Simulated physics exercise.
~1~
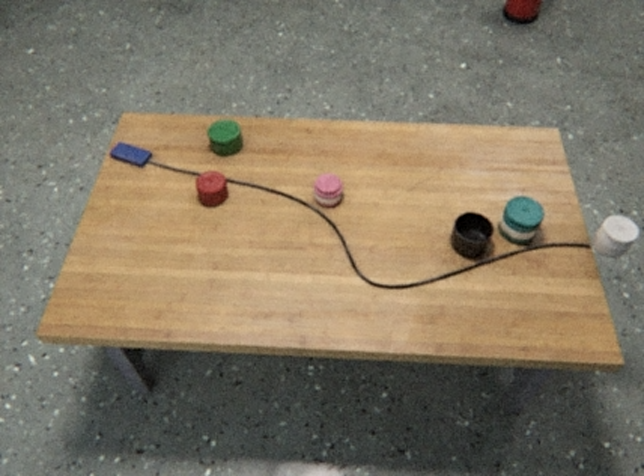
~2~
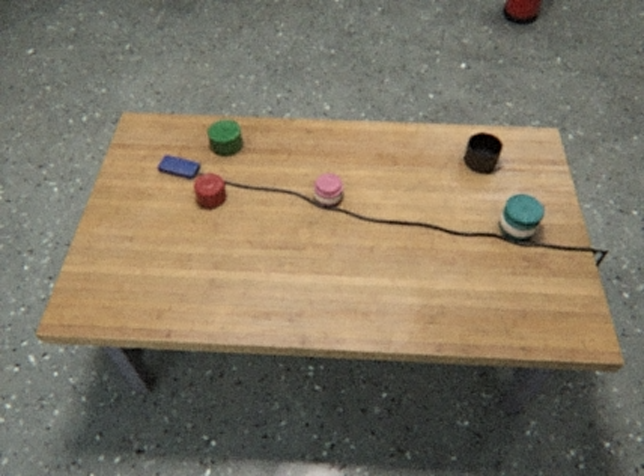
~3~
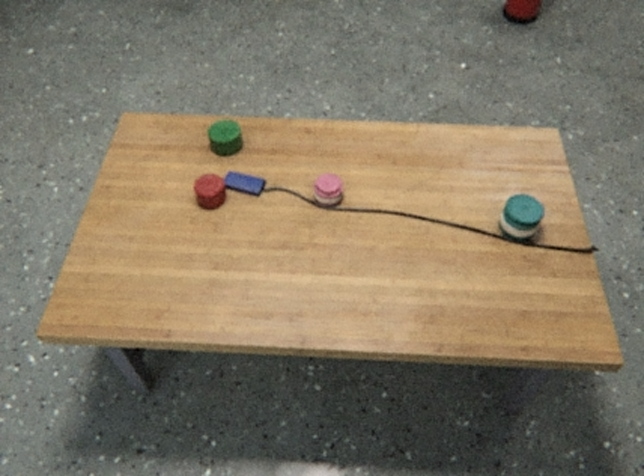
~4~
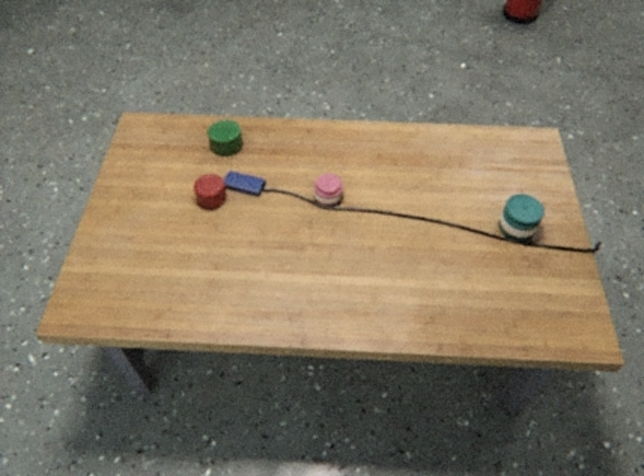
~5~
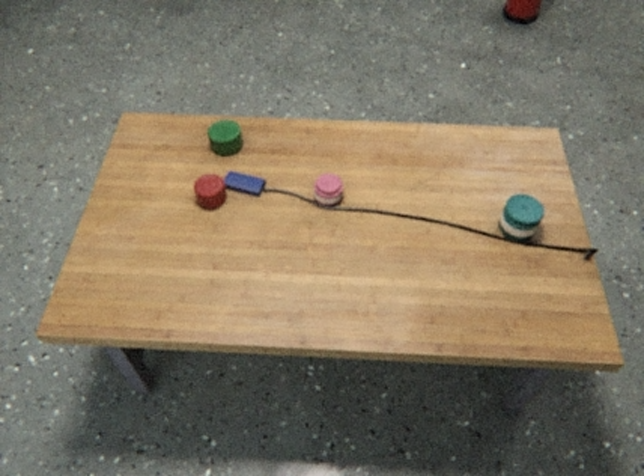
A black cable snakes across a light wooden table, seen from above on a speckled grey floor, linking a blue phone at the upper left to a white speaker at the right edge. Green and red tubs sit near the phone, a pink jar stands near the middle, and a black mug and teal tin are on the right. The speaker drops out of sight over the edge, and the cable pulls straighter, dragging the phone rightward while the mug shifts toward the back. The mug then disappears from the top. The phone slides past the red tub and stops beside it, with the teal tin still on the table and the cable stretched to the right edge.
